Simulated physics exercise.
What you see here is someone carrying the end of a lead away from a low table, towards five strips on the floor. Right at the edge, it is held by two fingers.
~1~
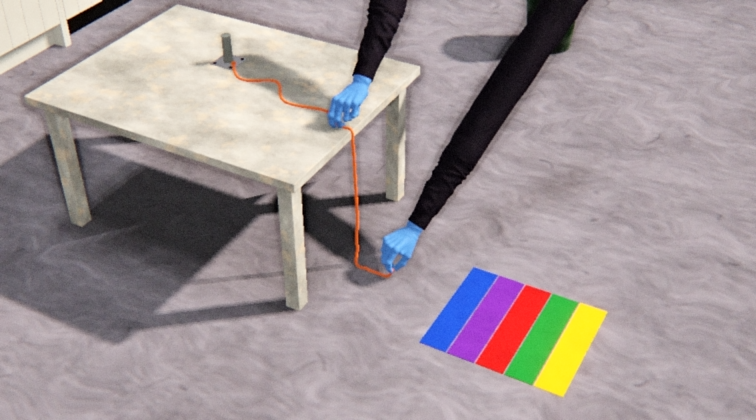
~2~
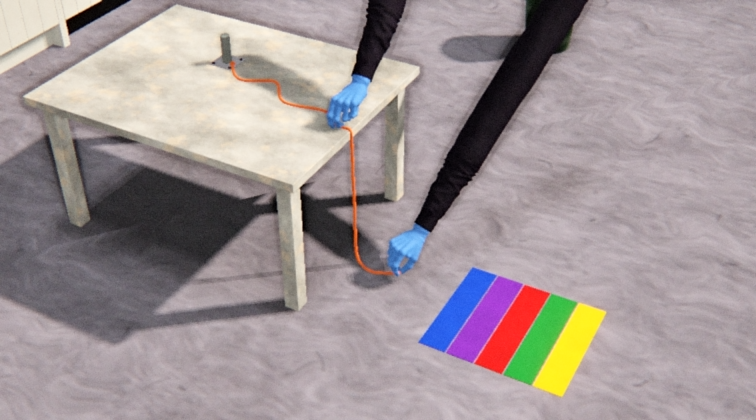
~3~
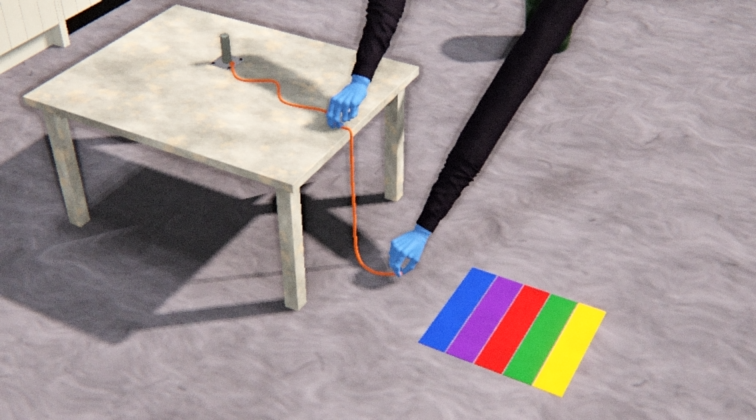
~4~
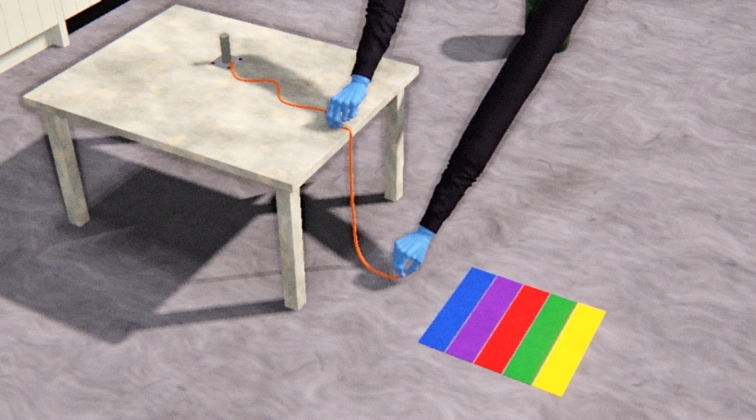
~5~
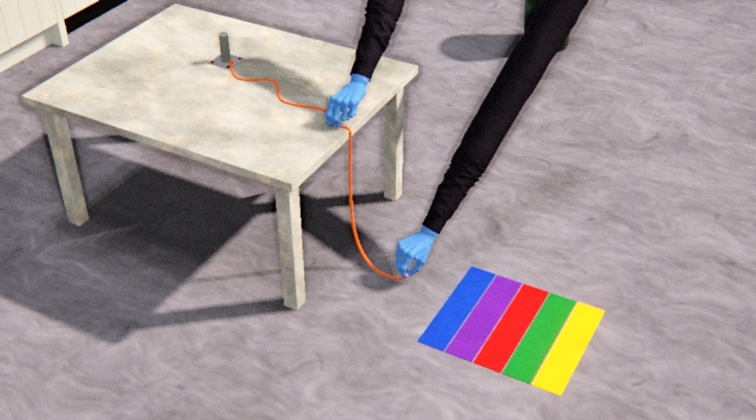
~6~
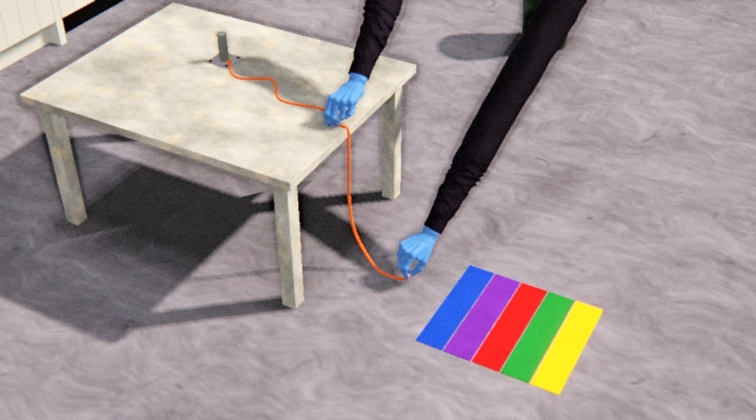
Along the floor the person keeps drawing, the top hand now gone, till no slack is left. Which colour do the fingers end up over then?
They end up over the red strip.
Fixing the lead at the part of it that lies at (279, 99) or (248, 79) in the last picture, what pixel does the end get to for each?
Approximately (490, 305) and (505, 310), respectively.
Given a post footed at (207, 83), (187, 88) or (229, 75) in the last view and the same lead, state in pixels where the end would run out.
Somewhere near (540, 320), (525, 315) and (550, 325), in that order.
A little later, end near (460, 293); over blue.
Next, end near (495, 305); over purple.
When it is tight, end near (517, 313); over red. Over red.
